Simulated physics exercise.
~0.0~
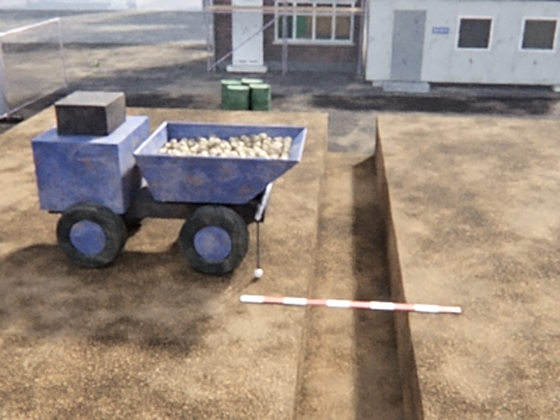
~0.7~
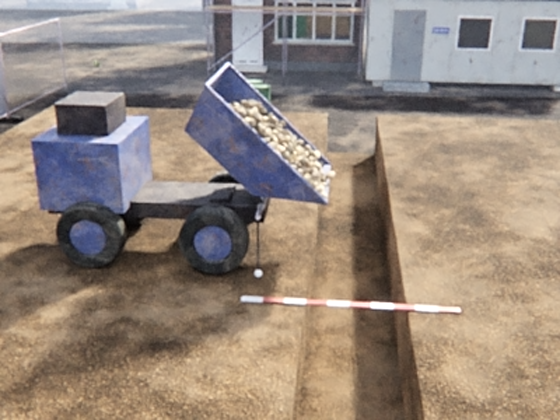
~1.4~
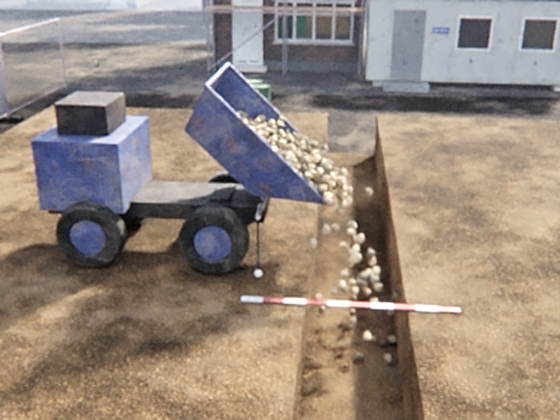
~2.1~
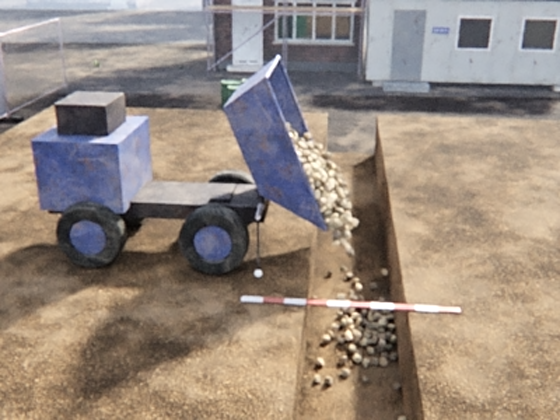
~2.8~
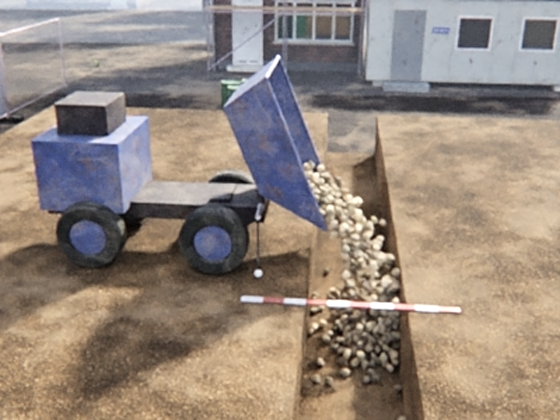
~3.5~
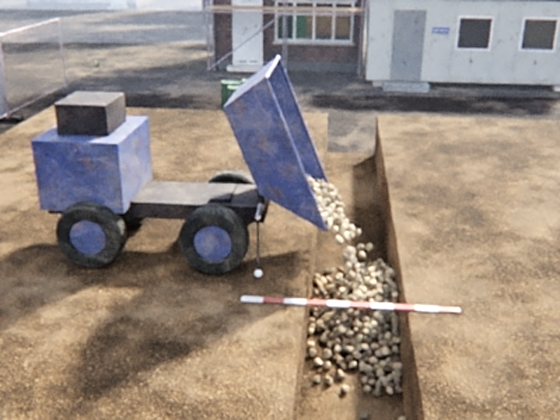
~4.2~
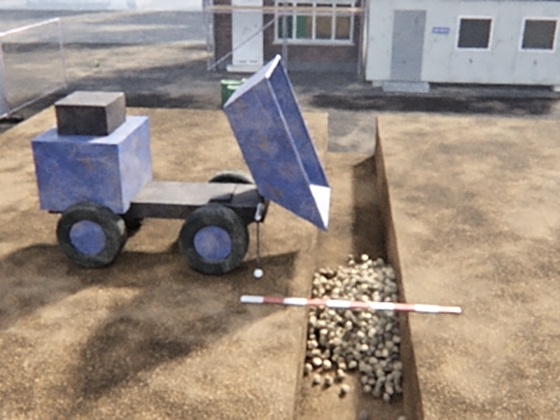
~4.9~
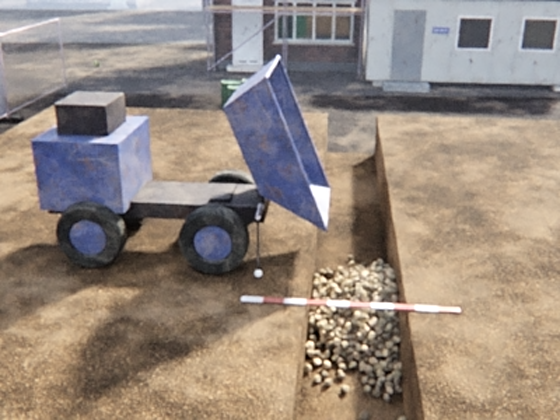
A small blue dumper raised its body beside a trench, paused, then tipped it more steeply, and the pale stones spilled down to the right over the edge. The body ended up empty and still raised, with the stones heaped in the trench.
